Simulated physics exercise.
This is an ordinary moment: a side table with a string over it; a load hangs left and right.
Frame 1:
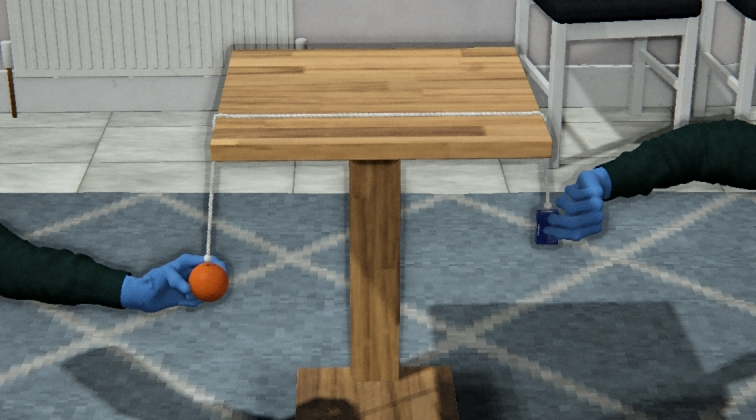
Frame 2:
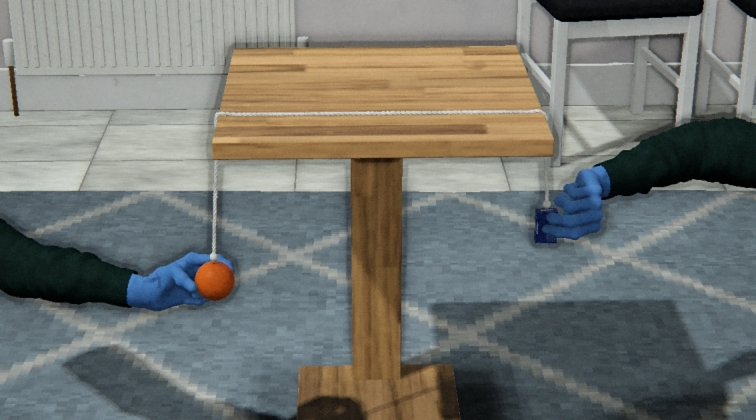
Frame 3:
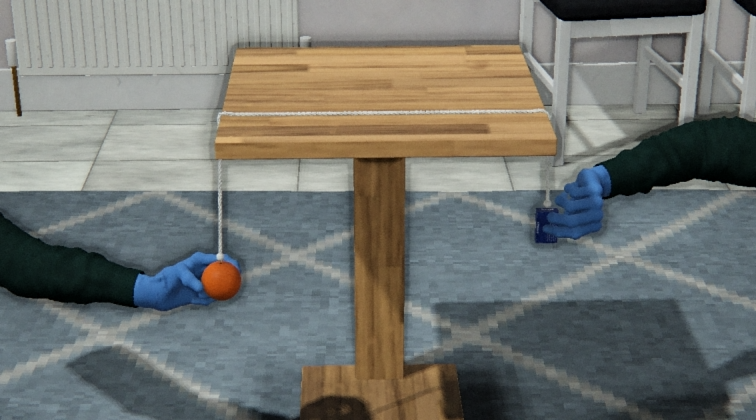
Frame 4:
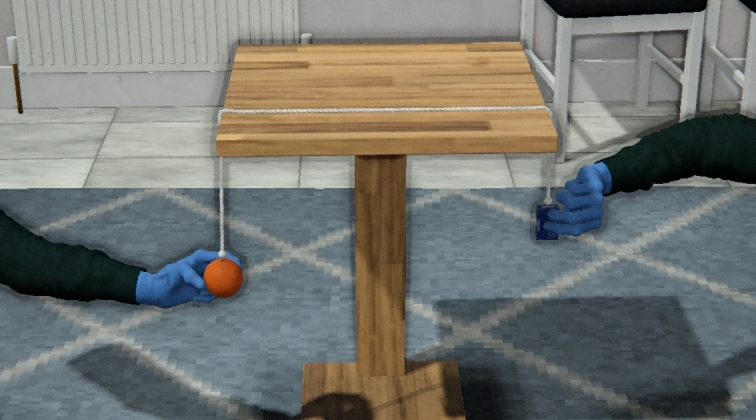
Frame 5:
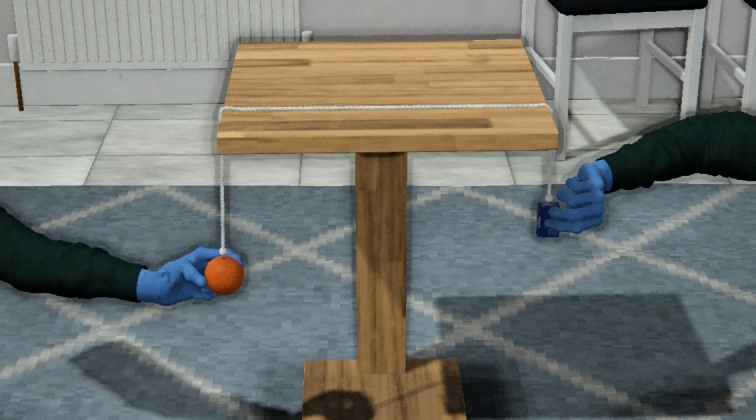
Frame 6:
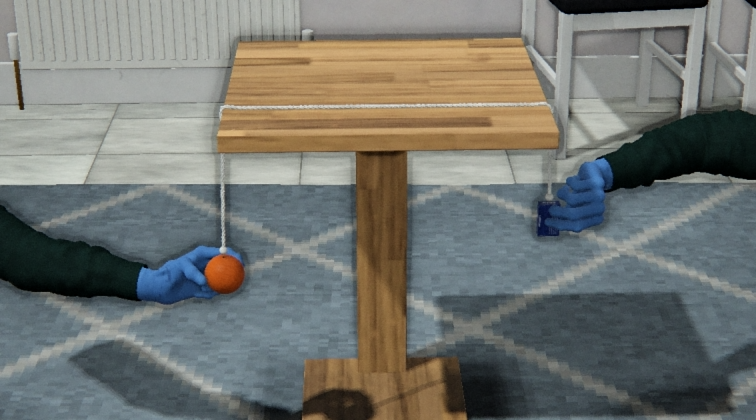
A wooden pedestal side table stands at the centre on a blue rug with pale diamond lines, seen from the front and slightly above, with a white radiator and black-seated chair behind. White string crosses its top, and blue-gloved hands in dark green sleeves hold an orange at left and a small dark blue box at right. The view shifts slightly, while the hands and objects stay nearly still.
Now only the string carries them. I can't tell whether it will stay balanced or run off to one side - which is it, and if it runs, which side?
Chances are it ends up displaced to the left.
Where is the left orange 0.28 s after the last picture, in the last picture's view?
Near (230, 351).
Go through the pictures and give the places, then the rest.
The first frame shows left orange (209, 282); right matchbox (547, 227); string over the top (356, 116).
The second frame shows left orange (215, 280); right matchbox (546, 226).
The third frame shows left orange (222, 281); right matchbox (547, 226).
The fourth frame shows left orange (223, 278); right matchbox (547, 223).
The fifth frame shows left orange (224, 275); right matchbox (548, 220).
The sixth frame shows left orange (225, 274); right matchbox (548, 219); string over the top (362, 107).
Then, 0.28 s on from there, left orange lower near (231, 351); right matchbox pulled up onto the top near (573, 103).
Then, 0.58 s on from there, left orange down on the floor; right matchbox higher near (40, 127).
Then, 0.86 s on from there, left orange down on the floor; right matchbox down on the floor.
In the end, left orange down on the floor; right matchbox down on the floor. The string drops leftwards.
